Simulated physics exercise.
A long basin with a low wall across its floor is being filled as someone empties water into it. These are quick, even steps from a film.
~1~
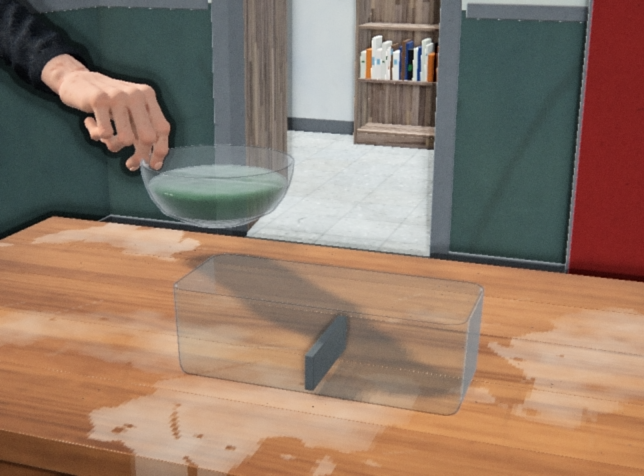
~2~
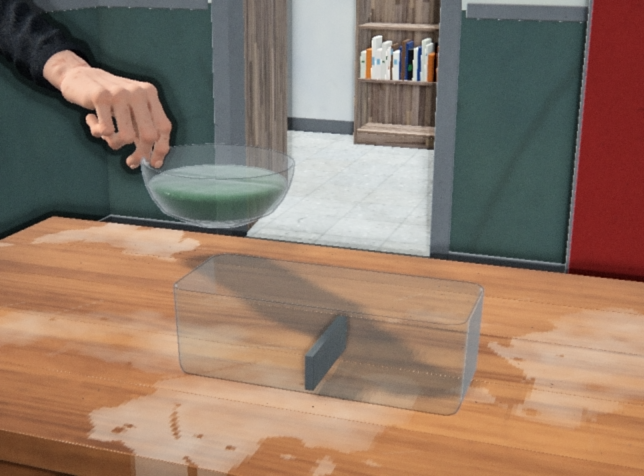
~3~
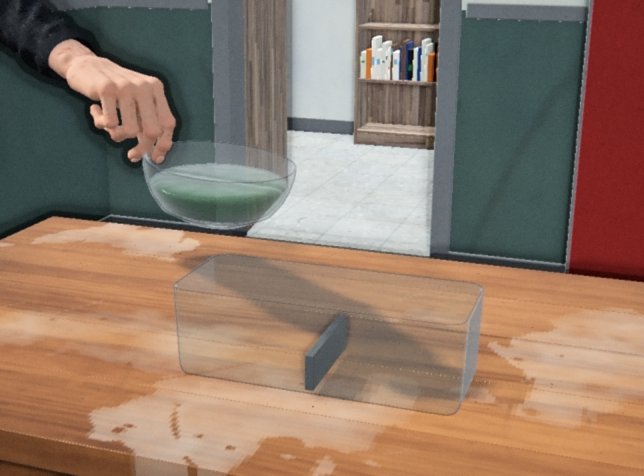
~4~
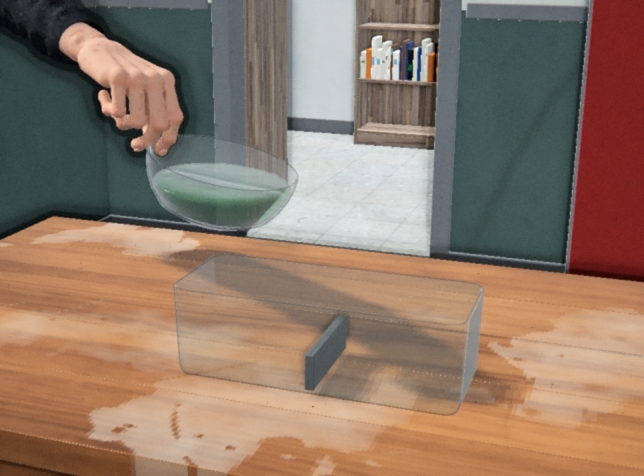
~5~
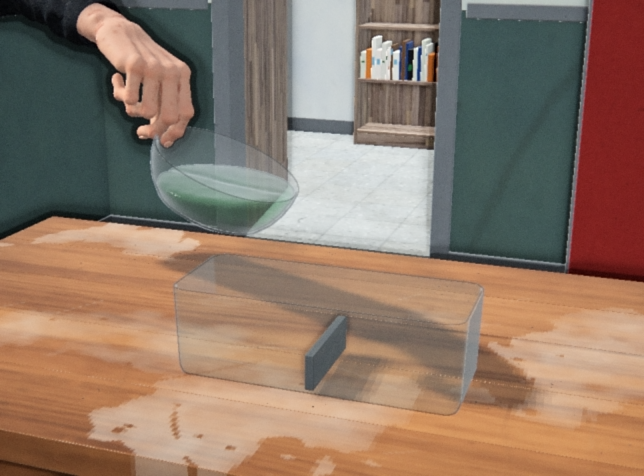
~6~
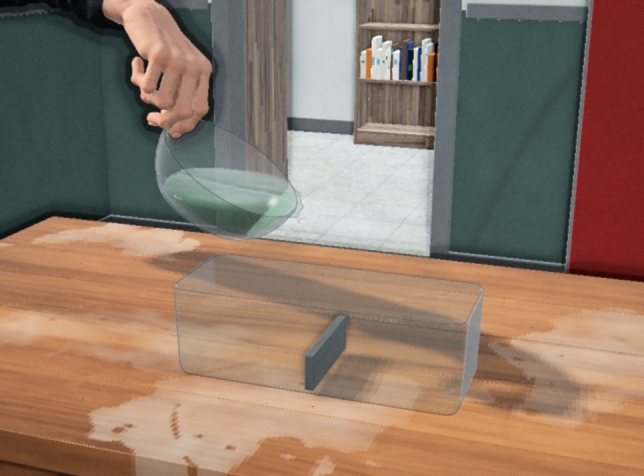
A hand steadily tilts a clear bowl of green liquid rightward above a clear basin.
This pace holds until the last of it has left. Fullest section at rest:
The largest amount will sit in the left portion.
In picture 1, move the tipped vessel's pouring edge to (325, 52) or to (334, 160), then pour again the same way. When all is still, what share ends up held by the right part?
In turn 75 % and 75 %.
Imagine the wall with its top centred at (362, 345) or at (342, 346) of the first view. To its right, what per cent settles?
Estimated: 20 % first, 25 % second.
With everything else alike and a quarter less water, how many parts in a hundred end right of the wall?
I'd say roughly 20 percent.
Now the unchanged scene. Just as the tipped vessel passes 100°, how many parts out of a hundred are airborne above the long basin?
Airborne share: Approx. 10 %.
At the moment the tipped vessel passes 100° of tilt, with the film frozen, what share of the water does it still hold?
Roughly 5 percent remains at that point.
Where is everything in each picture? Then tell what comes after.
It leans 0°; its right rim is at (289, 168); the water meets the walls at (159, 174) and (286, 186); the long basin's rim runs from (195, 271) to (475, 306); the wall's top is at (327, 336), in the first frame.
It leans 2°; its right rim is at (289, 170); the water meets the walls at (159, 173) and (286, 187), in the second frame.
It leans 6°; its right rim is at (291, 176); the water meets the walls at (160, 171) and (286, 189), in the third frame.
It leans 13°; its right rim is at (292, 186); the water meets the walls at (162, 169) and (288, 192), in the fourth frame.
It leans 23°; its right rim is at (293, 199); the water meets the walls at (167, 170) and (294, 194), in the fifth frame.
It leans 34°; its right rim is at (290, 215); the water meets the walls at (174, 172) and (287, 202); 5 per cent is over the edge, in the sixth frame.
A moment on, the tilt is 100° and 6 per cent is still to pour, 52 is left of the wall and 33 right of it.
Next, the tilt is 121° and 0 per cent is still to pour, 61 is left of the wall and 31 right of it.
Then the tilt is 121° and 0 per cent is still to pour, 63 is left of the wall and 33 right of it.
Later the tilt is 121° and 0 per cent is still to pour, 63 is left of the wall and 33 right of it.
Finally, 63 per cent lies left of the wall, 33 right of it and 4 outside.
